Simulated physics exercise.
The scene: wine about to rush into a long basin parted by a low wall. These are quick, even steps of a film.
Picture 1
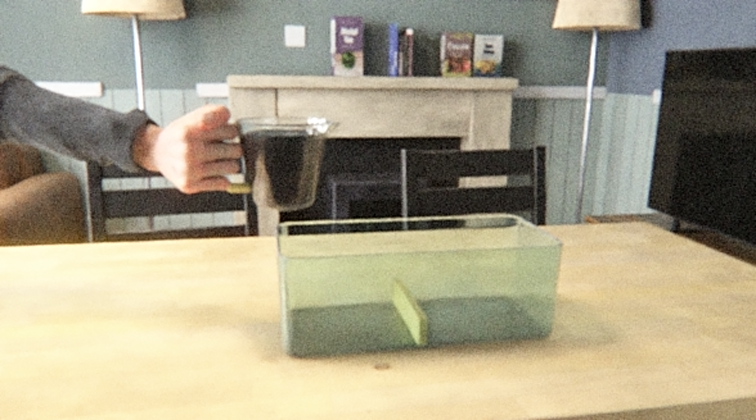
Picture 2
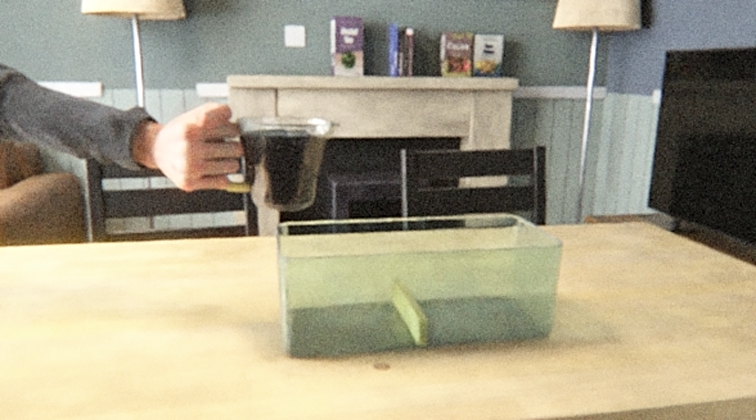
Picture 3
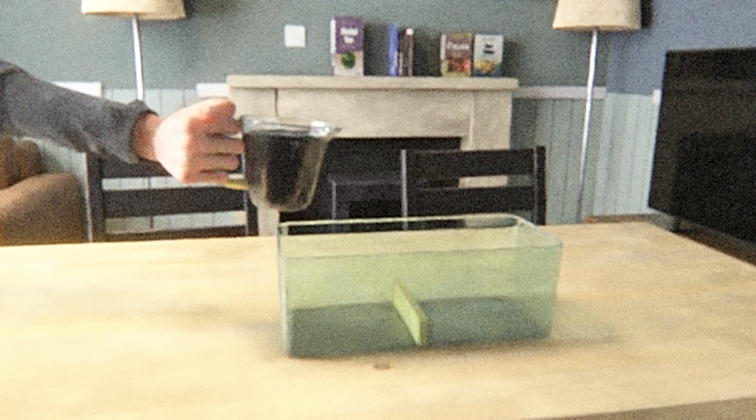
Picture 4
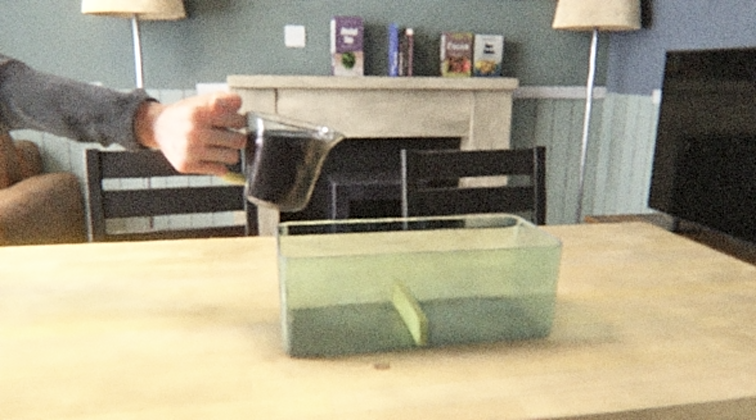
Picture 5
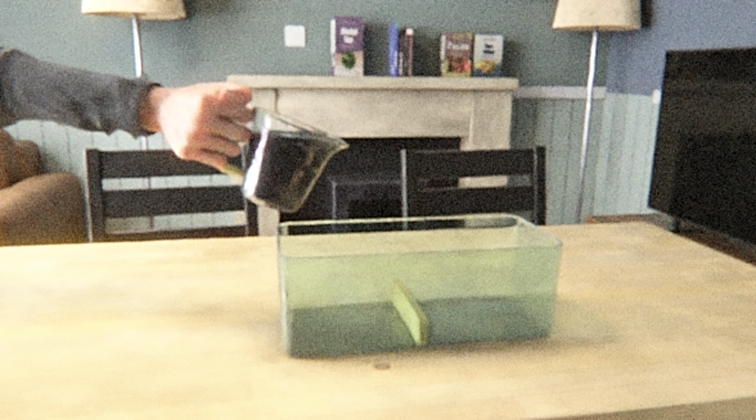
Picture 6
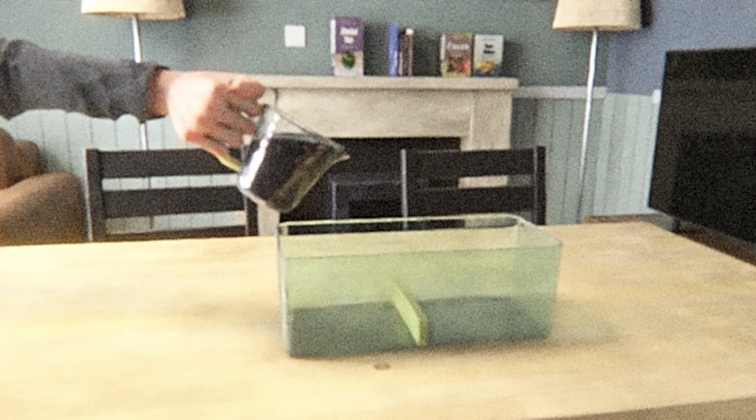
The clip opens on a hand at the left holding a glass jug of dark liquid upright above a long, clear basin with a low dividing wall, on a wooden table. The hand barely moves at first, then tilts the jug steadily to the right, bringing the liquid up to its lowered lip.
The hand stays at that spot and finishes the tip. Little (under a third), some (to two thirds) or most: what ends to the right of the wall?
In the end under a third is right of the wall.
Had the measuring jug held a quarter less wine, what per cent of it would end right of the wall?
Some 10 per cent.
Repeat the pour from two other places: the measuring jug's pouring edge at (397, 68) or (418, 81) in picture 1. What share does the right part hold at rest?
Near 90 % and 90 %.
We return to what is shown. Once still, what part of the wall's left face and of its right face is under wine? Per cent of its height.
Some 50 per cent left and 0 right.
A moment on, the measuring jug is tipped on its side and 49 per cent is still to pour, 30 is left of the wall and 0 right of it.
Next, the measuring jug is tipped on its side and 12 per cent is still to pour, 75 is left of the wall and 1 right of it.
Then the measuring jug is tipped on its side and 2 per cent is still to pour, 86 is left of the wall and 6 right of it.
Later the measuring jug is tipped on its side and 0 per cent is still to pour, 88 is left of the wall and 8 right of it.
Finally, 88 per cent lies left of the wall, 8 right of it and 4 outside.
